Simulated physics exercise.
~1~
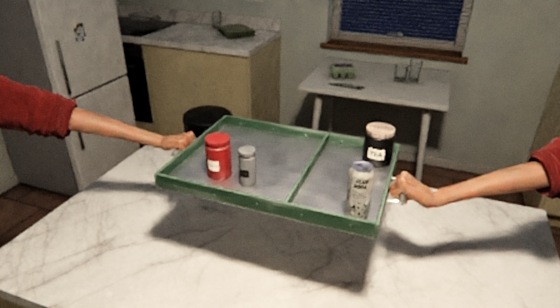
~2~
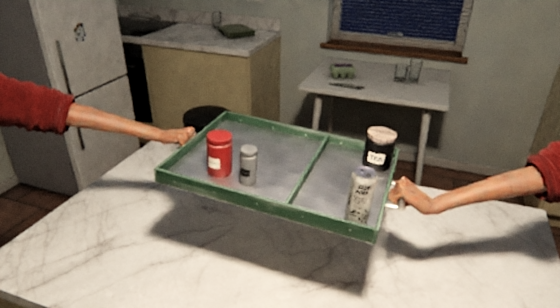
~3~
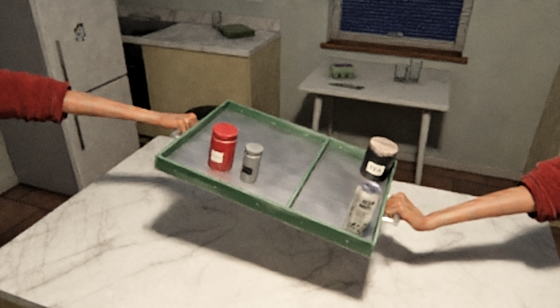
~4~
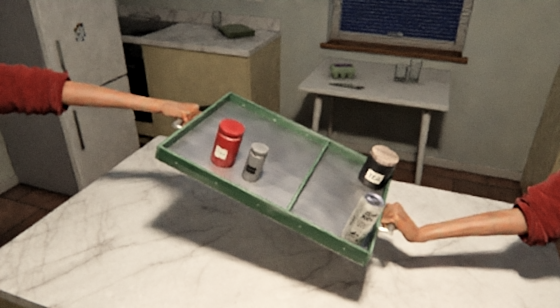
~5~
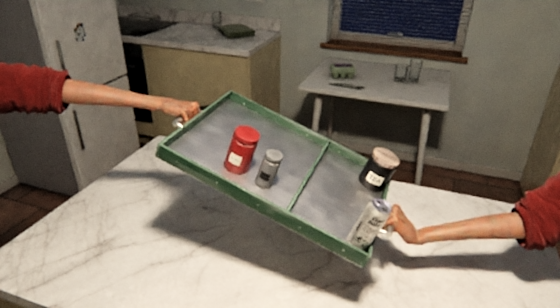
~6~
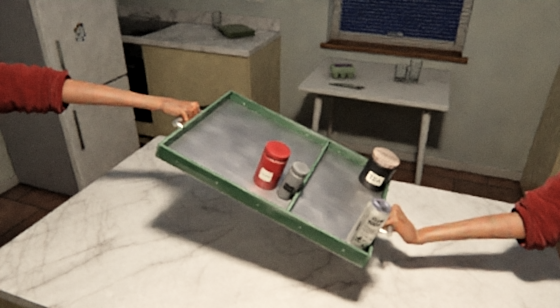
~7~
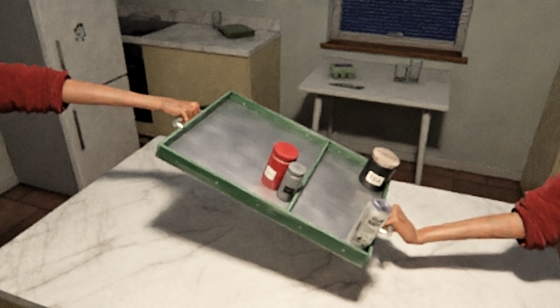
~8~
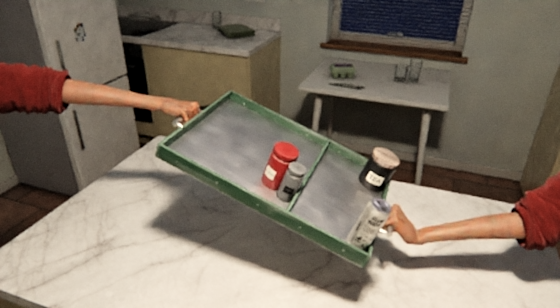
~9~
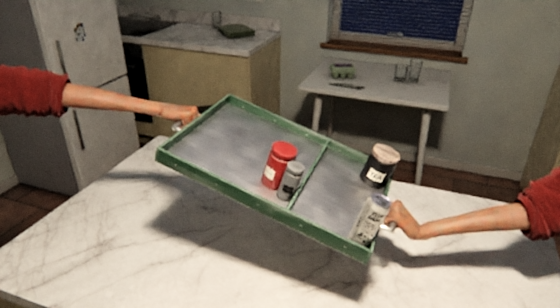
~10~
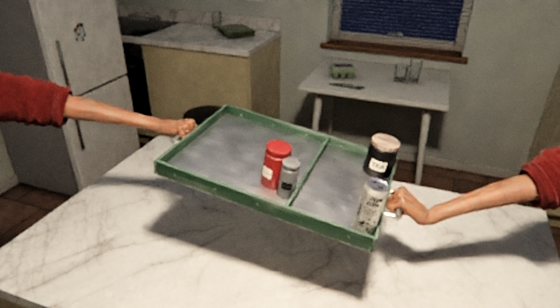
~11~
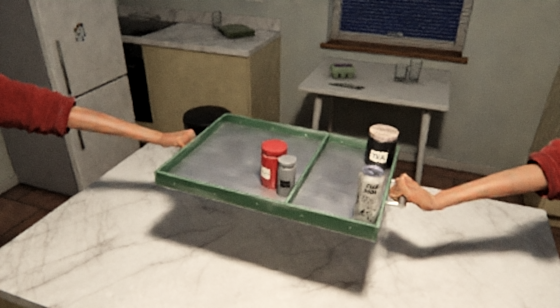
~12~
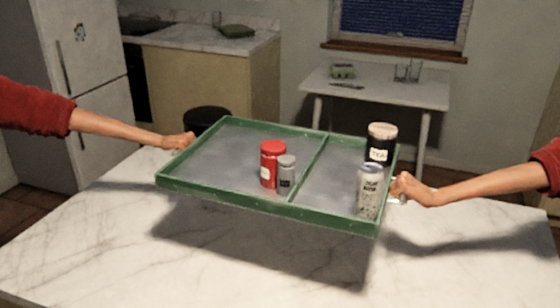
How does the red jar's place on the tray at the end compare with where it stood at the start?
At the start the red jar stands toward the left part of the tray, well away from the cross bar. At the end it stands farther right, close to the cross bar with the grey shaker beside it.
